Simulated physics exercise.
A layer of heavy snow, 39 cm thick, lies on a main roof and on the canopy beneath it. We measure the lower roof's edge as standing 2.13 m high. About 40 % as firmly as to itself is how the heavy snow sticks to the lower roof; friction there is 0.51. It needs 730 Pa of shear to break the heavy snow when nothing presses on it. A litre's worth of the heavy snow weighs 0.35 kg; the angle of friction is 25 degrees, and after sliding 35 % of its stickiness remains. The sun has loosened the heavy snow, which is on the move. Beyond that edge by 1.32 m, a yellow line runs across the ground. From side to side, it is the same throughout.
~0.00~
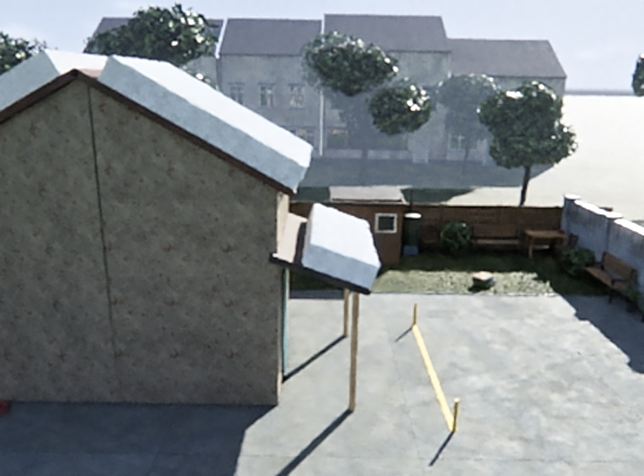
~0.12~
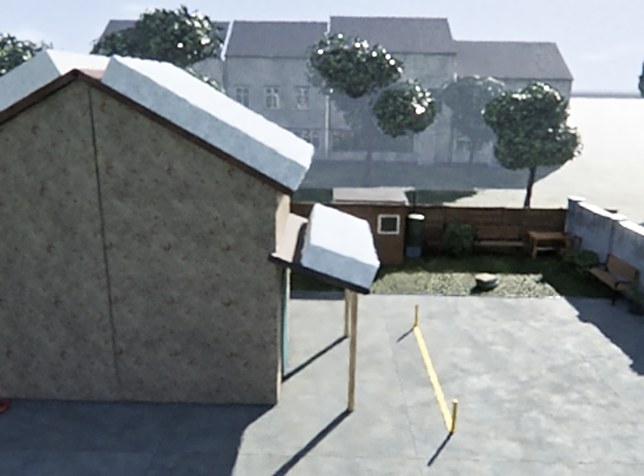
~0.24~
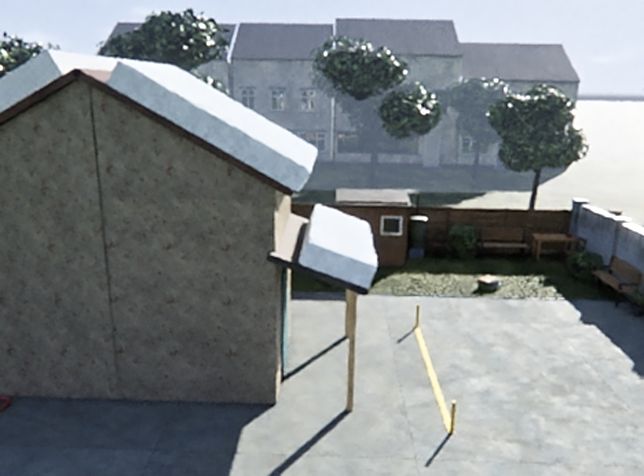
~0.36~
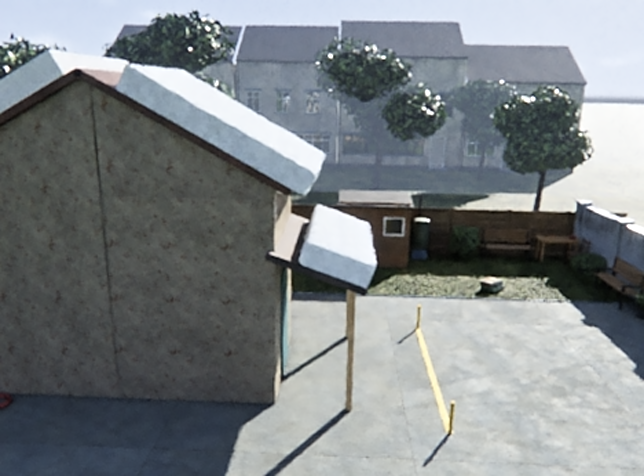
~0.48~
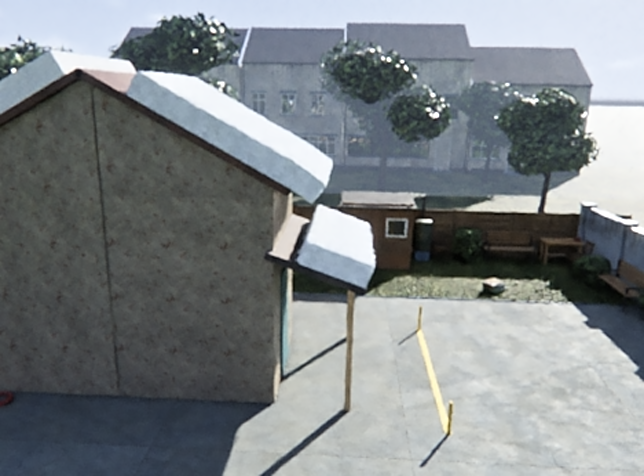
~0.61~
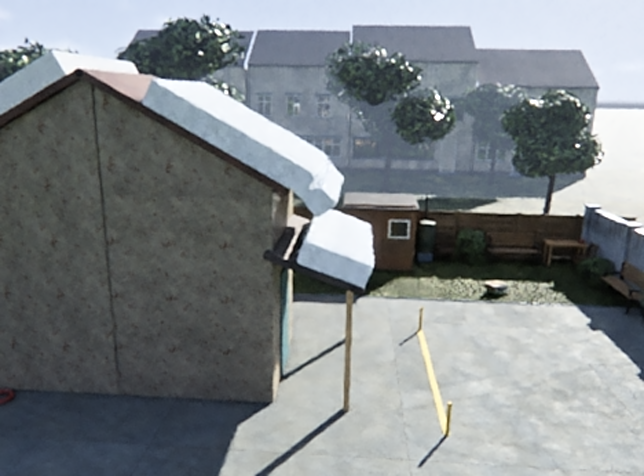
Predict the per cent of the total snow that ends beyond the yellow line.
52 per cent.
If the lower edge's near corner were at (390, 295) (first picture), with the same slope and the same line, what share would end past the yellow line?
Share past the line: Close to 60 %.
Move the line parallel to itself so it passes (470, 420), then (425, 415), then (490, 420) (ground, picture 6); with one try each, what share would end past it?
The three tries give 45 %, 60 % and 40 % in turn.
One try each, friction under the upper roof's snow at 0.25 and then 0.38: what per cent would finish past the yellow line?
Try 1: 50 %; try 2: 50 %.
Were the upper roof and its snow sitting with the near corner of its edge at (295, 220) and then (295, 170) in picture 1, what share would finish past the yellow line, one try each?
The first try gives about 60 % and the second about 50 %.
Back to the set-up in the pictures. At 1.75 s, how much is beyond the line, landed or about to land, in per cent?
25 %.
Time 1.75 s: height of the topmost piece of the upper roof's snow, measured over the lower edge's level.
Height above lower edge: Approx. 0.6 m.
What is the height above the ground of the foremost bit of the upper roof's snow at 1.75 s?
0.0 m or thereabouts.
After 1.13 s, none is below the lower edge and 0 % is past the line.
After 1.75 s, 79 % is below the lower edge and 26 % is past the line.
After 2.38 s, 81 % is below the lower edge and 52 % is past the line.
After 3.00 s, 81 % is below the lower edge and 52 % is past the line.
After 3.20 s, 81 % is below the lower edge and 52 % is past the line.
